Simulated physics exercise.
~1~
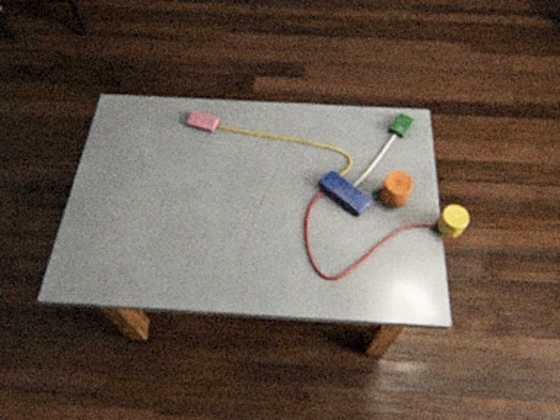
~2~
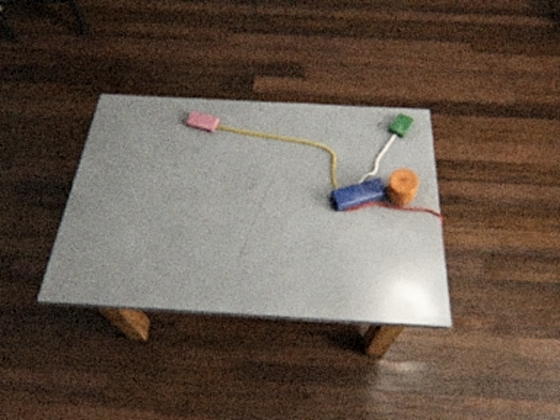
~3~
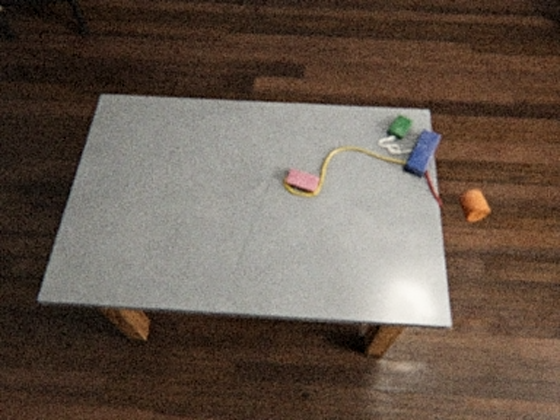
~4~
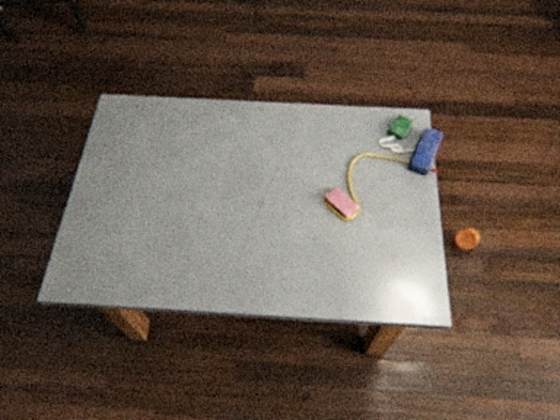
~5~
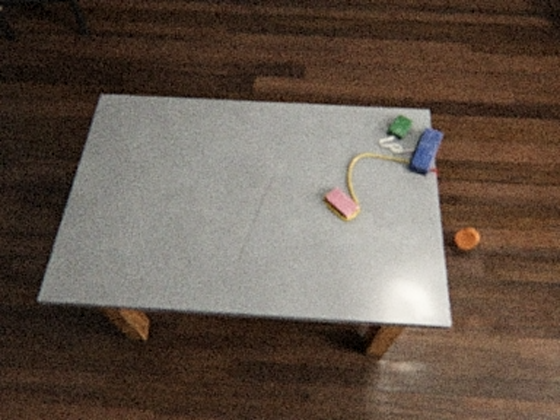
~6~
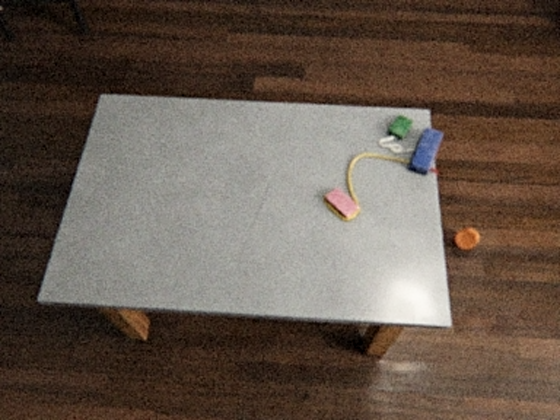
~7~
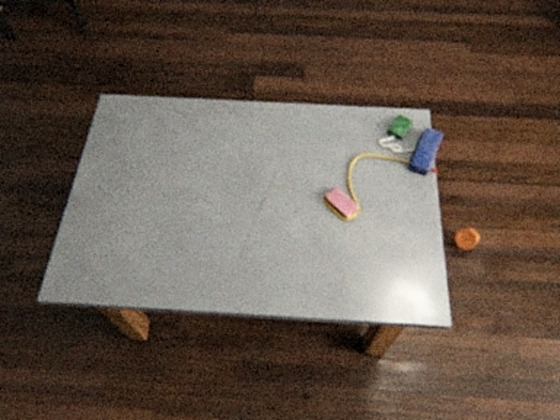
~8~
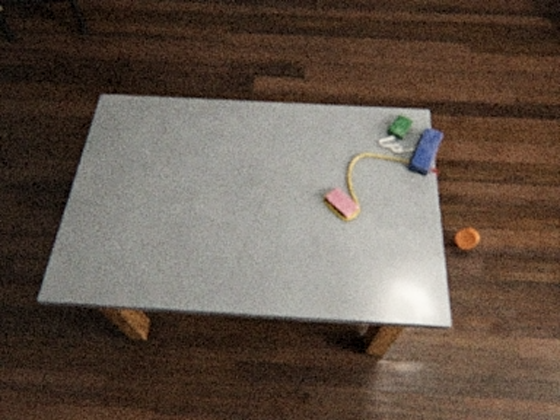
At first, a blue strip near the right side of a grey table is joined by thin cables to a pink block, a green block and a yellow cylinder hanging at the right edge, with an orange tub beside the strip. The yellow cylinder drops out of sight, pulling the red cable taut, and the strip swings and nudges the tub rightward. The strip then slides to the upper right edge, dragging the pink block across the table, while the tub goes over the edge. The pink block slides a little farther, turning. Finally everything rests, the strip at the edge, the green block still in place, and the tub beyond the table.
